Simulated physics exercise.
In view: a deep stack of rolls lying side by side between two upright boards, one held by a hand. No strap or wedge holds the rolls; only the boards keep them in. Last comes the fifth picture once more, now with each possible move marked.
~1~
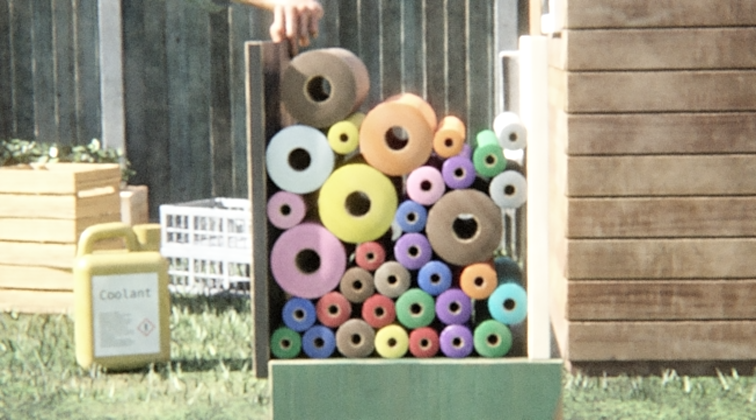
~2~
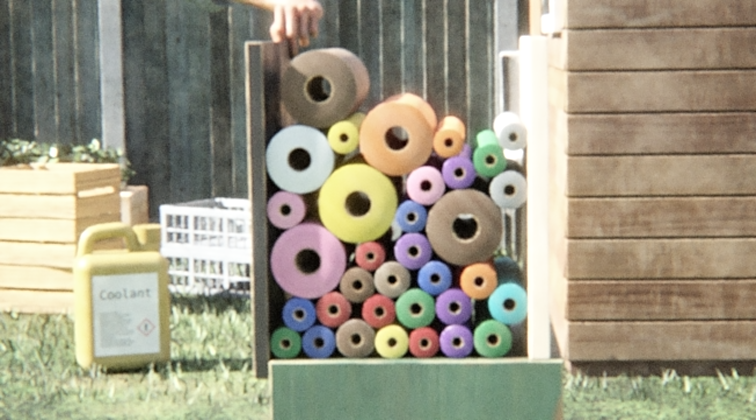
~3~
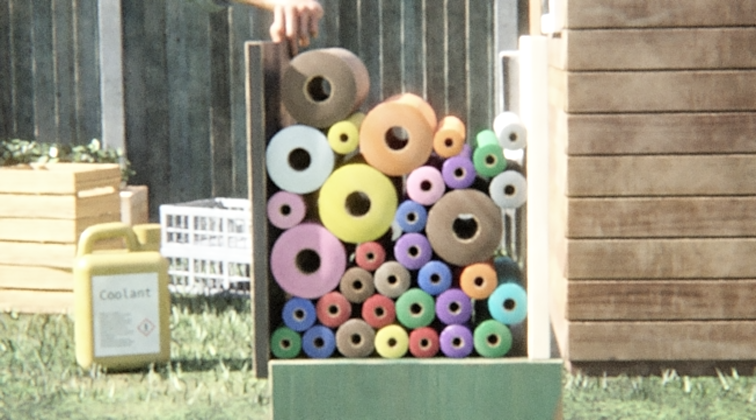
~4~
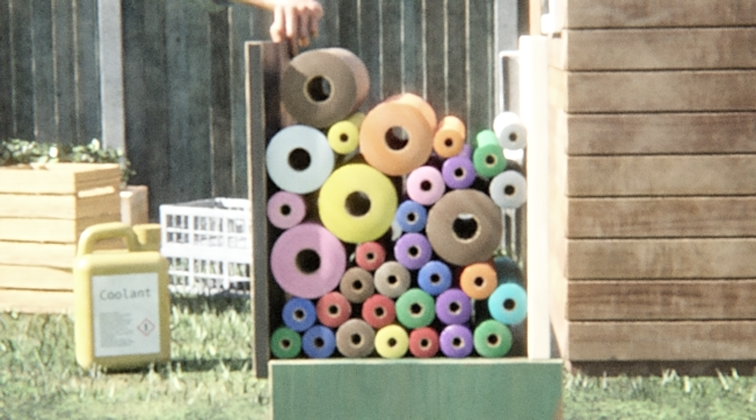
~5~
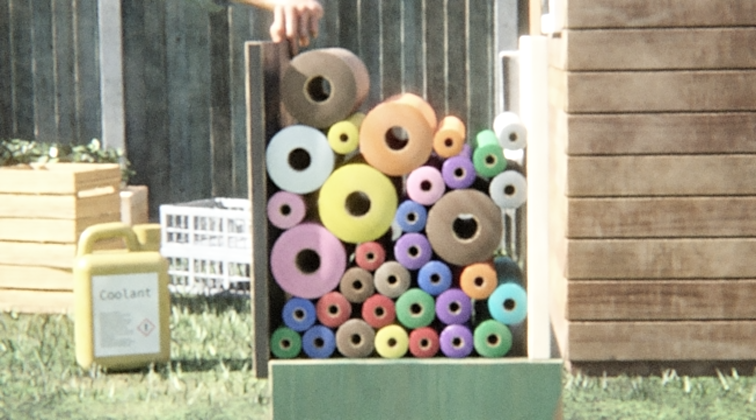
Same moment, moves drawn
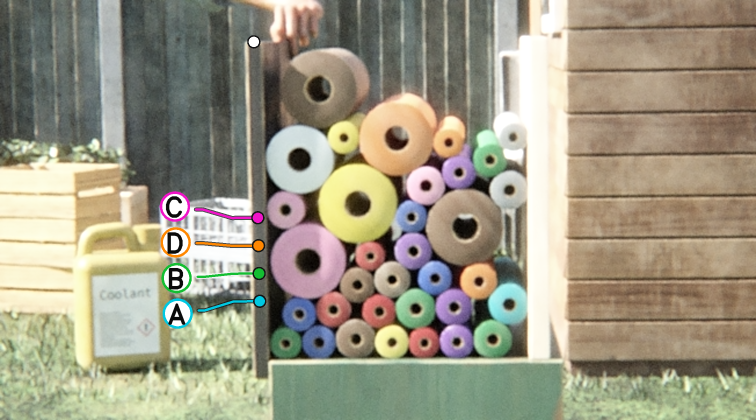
To begin with, a hand rests on top of the left of two upright boards, with colourful rolls of different sizes stacked between them, beside a yellow coolant container on grass. The hand stays in place, and the rolls and boards show no visible movement through to the end.
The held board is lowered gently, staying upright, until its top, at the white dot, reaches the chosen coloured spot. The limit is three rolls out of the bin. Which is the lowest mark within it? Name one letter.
Slide it to C.
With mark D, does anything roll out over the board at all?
Yes, at D.
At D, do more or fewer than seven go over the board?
It loses fewer than seven.
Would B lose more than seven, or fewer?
Fewer than seven.
On the marked copy, A at (260, 301); B at (259, 273); C at (258, 218); D at (259, 245); the white dot at (254, 42).
With C. Early on, top of the board (264, 116).
Further on, top of the board (266, 200).
At the end, top of the board (267, 217), none out over the board.
As for the rest, A four out over the board; B four out over the board; D four out over the board.
